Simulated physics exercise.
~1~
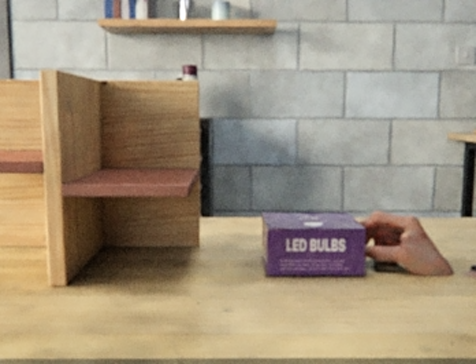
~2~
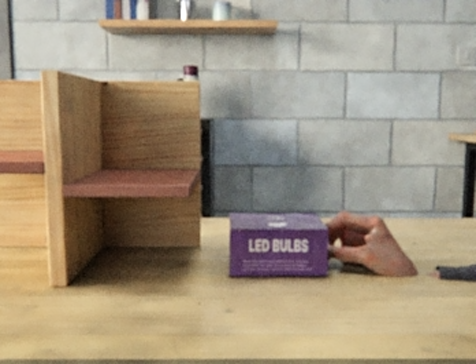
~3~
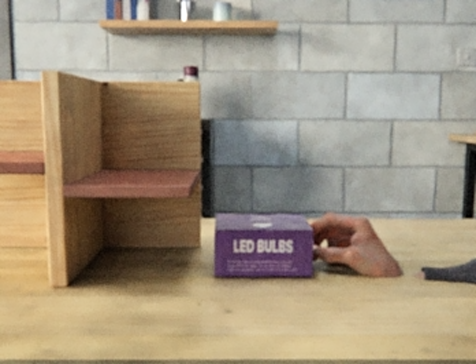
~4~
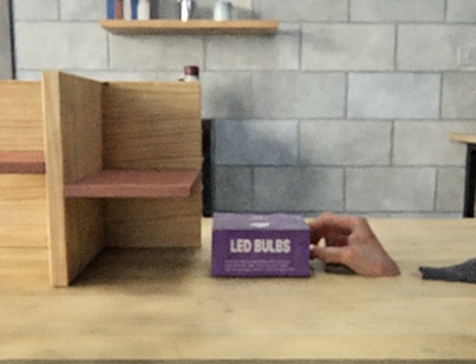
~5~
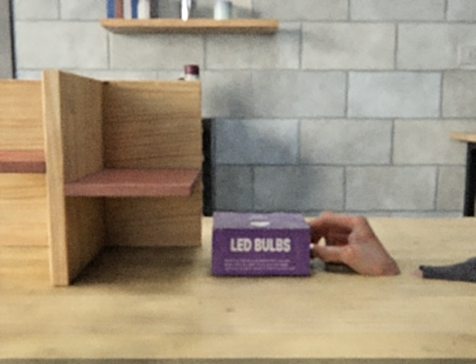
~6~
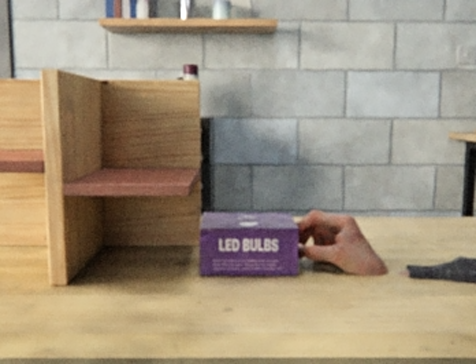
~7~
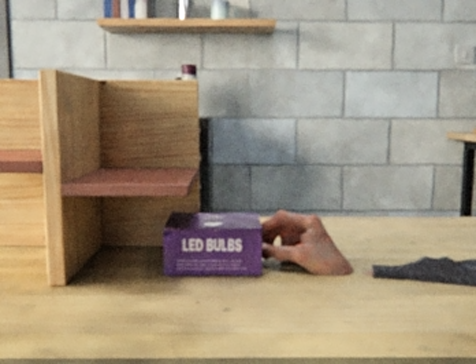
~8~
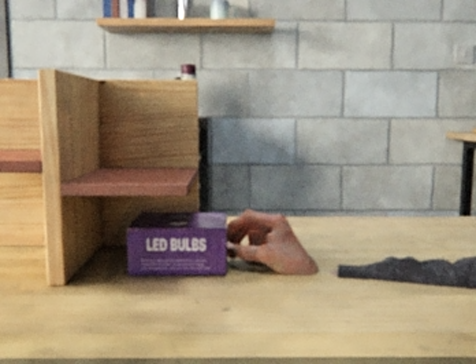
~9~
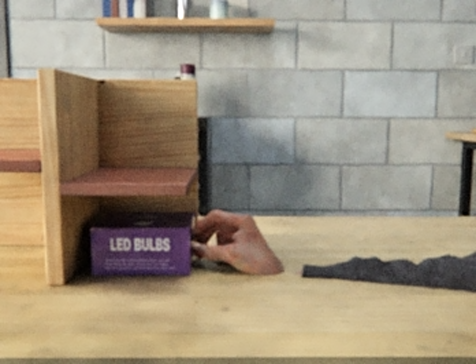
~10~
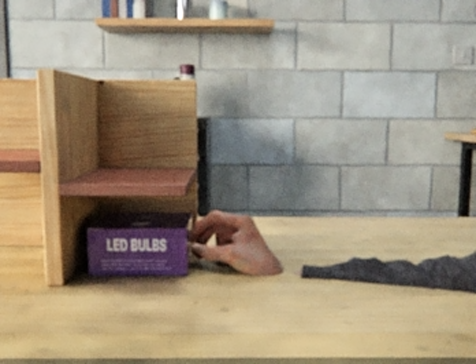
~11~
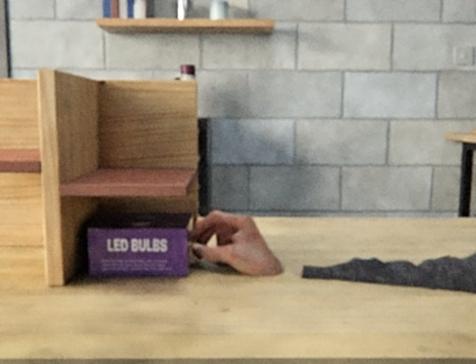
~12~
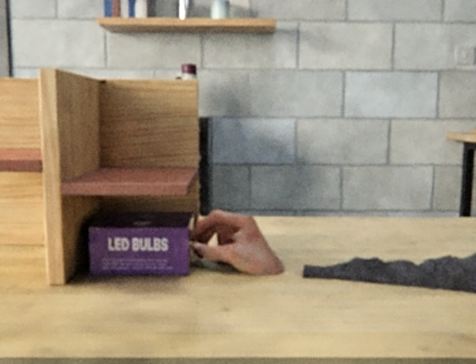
A purple box labelled "LED BULBS" sits on a pale wooden table, with a hand at its right side, in a slightly swaying view from the front. To the left stands a wooden unit with a low reddish-brown shelf, and behind are a grey block wall and a small wall shelf. The hand pushes the box left, pauses briefly just short of the unit, then slides it on as a dark grey sleeve comes into view. The box passes beneath the reddish shelf without being lifted or turned. It ends at rest under the shelf, the hand still touching it.
